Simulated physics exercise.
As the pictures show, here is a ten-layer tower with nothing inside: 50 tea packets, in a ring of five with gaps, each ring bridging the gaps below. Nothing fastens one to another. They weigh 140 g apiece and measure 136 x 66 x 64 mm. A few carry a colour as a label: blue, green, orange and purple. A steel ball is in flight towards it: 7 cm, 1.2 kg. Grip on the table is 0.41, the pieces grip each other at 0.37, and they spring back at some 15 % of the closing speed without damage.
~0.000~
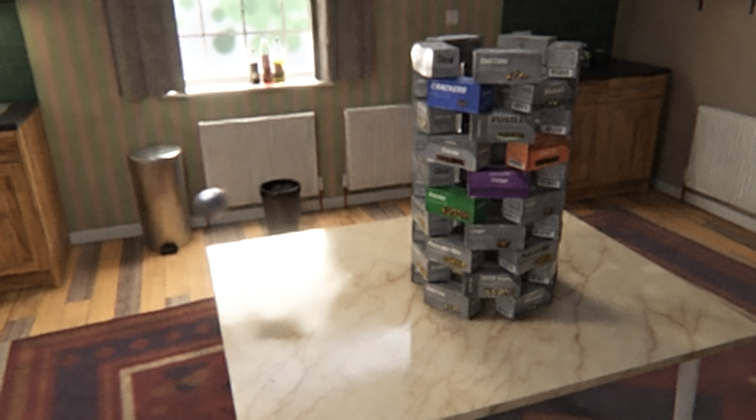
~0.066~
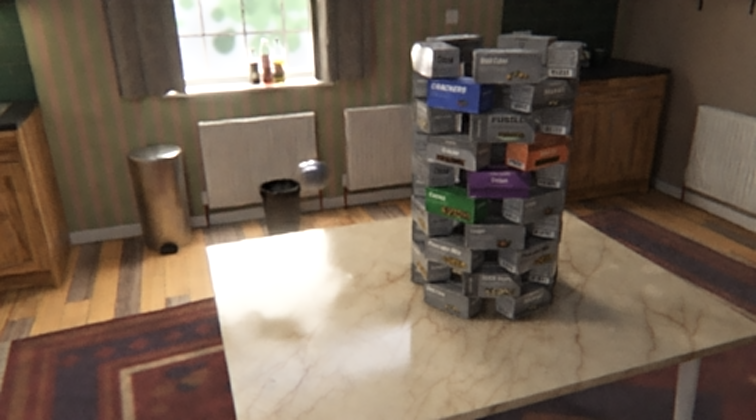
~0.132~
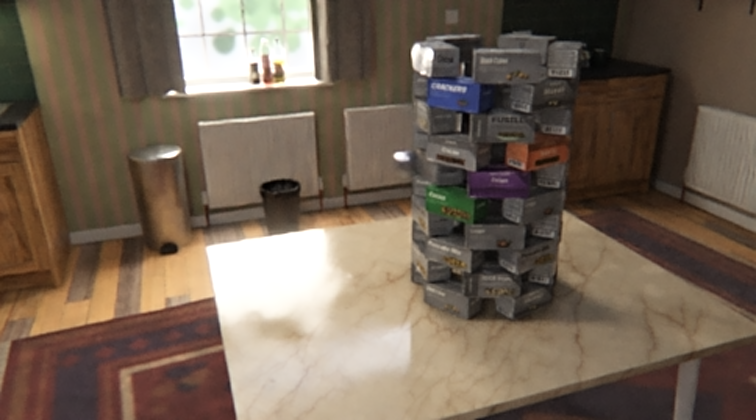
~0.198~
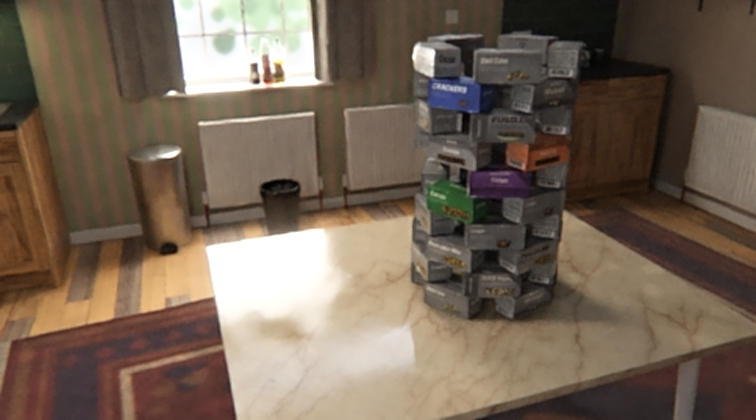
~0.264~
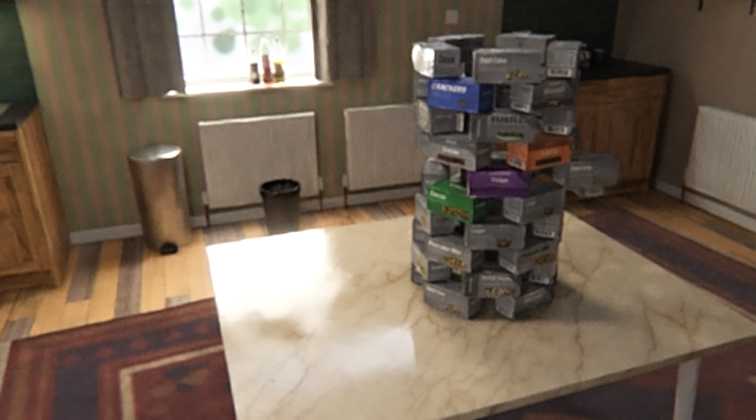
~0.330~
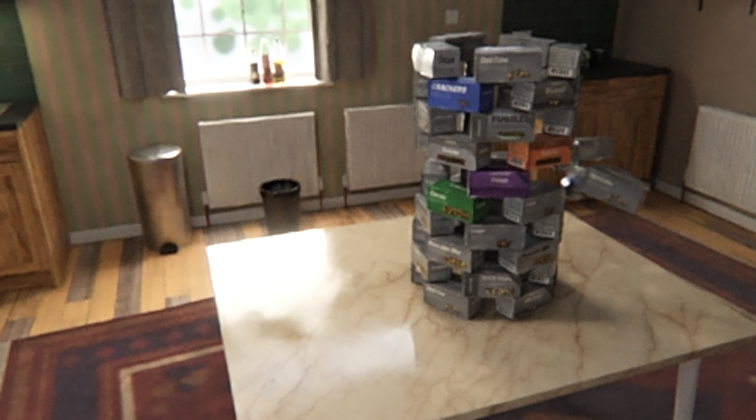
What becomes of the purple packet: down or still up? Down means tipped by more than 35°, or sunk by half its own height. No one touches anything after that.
In the end the purple packet stays up.
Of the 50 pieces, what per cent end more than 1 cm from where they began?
It is 50 per cent.
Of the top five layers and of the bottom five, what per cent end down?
From the top 90, from the bottom 0 per cent.
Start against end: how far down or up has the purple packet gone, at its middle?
It ends some 0 cm lower.
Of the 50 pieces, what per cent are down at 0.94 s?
At that moment 50 per cent.
By 0.60 s, ball still moving; 13 of the 50 packets down; purple packet unmoved; orange packet tilted 46°, 26 mm lower.
By 0.94 s, ball still moving; 24 of the 50 packets down; purple packet unmoved; orange packet tilted 35°, 35 mm lower.
By 1.38 s, ball still moving; 24 of the 50 packets down; purple packet unmoved; orange packet upside down.
When it is over (2.1 s), ball rolling away; 24 of the 50 packets down; purple packet unmoved; blue packet on its side; orange packet tilted 32°, 1.12 m lower. In pixels of the last frame, middles, purple packet near (498, 181), blue packet near (347, 345).
